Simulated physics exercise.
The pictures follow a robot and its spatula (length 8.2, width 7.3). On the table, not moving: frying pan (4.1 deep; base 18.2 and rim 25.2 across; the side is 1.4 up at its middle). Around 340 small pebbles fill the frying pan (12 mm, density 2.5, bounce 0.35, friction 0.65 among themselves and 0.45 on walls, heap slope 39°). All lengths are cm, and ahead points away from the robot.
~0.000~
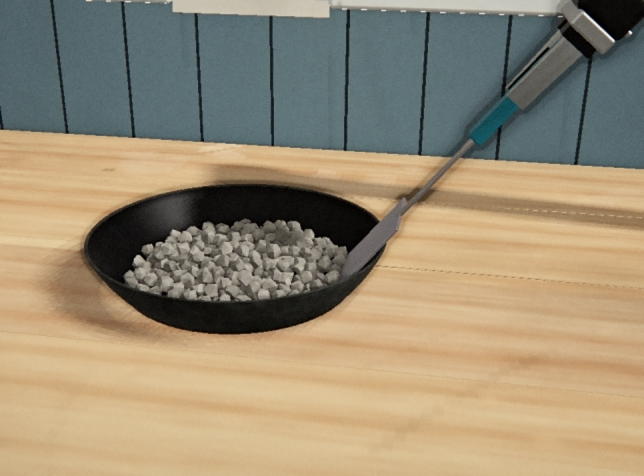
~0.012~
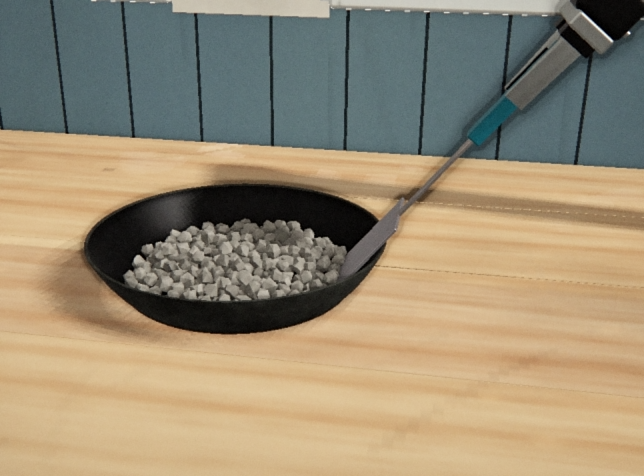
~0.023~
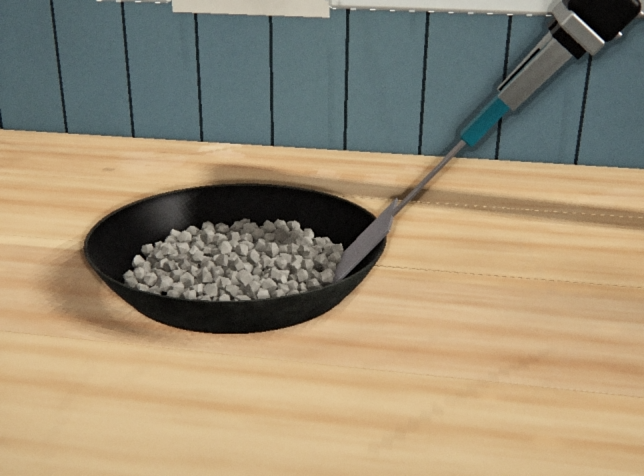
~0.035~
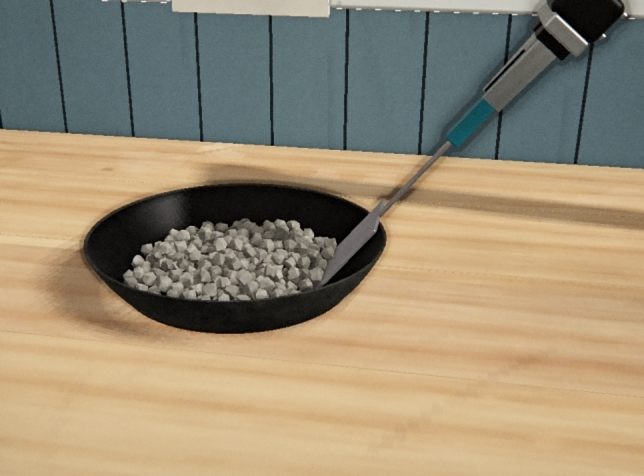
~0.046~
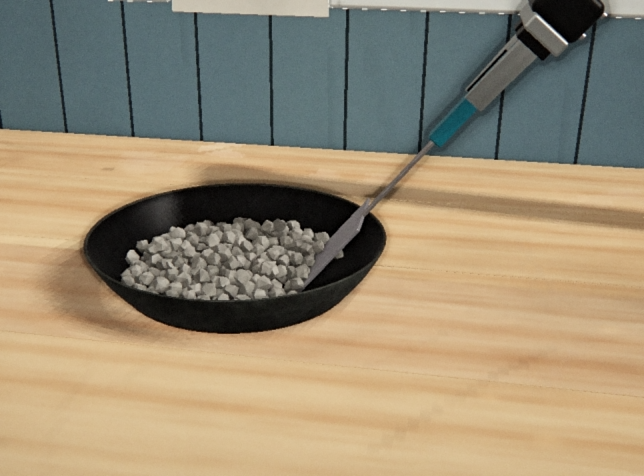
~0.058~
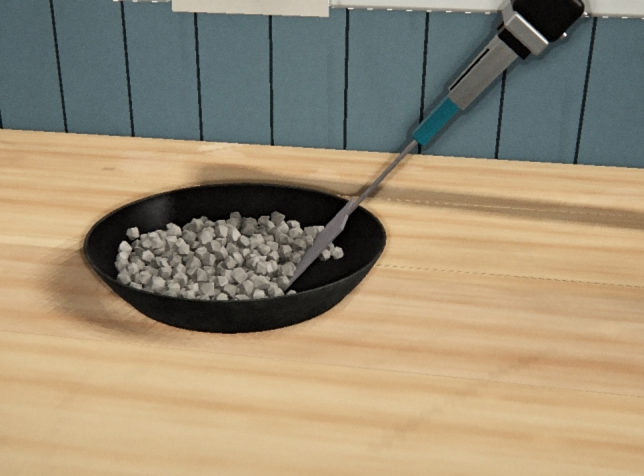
A robot's spatula rests still at the right side of a black frying pan of small grey pebbles on a wooden table, then slides left through the pan, pushing the pebbles leftward while a few remain on its right.
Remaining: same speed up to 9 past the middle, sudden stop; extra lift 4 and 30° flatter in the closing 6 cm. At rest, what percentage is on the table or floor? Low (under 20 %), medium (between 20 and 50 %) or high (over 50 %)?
On the table or floor the share is medium, between 20 and 50 %.
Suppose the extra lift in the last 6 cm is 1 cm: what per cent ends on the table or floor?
Some 20 per cent.
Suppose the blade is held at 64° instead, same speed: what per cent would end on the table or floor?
It would be near 30 per cent.
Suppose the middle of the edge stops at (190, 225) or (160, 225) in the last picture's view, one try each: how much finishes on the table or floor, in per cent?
About 10 and 15 per cent.
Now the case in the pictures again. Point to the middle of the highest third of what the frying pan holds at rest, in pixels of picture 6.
At about (144, 252).
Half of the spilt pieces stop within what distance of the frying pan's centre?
Some 28 cm.
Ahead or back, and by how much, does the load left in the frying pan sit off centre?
Roughly 3.5 cm ahead.
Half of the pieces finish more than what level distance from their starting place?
Roughly 6 cm.
By 0.10 s, sloping 51°, highest piece 6 above the table; 338 in the frying pan.
By 0.14 s, sloping 43°, highest piece 7 above the table; 336 in the frying pan, 2 on the blade or in flight.
By 0.36 s, sloping 21°, highest piece 14 above the table; 246 in the frying pan, 62 on the table or floor, 30 on the blade or in flight.
By 1.41 s, sloping 21°, highest piece 4 above the table; 246 in the frying pan, 92 on the table or floor.
Final count, 246 in the frying pan, 92 on the table or floor. That is 27 % on the table or floor.
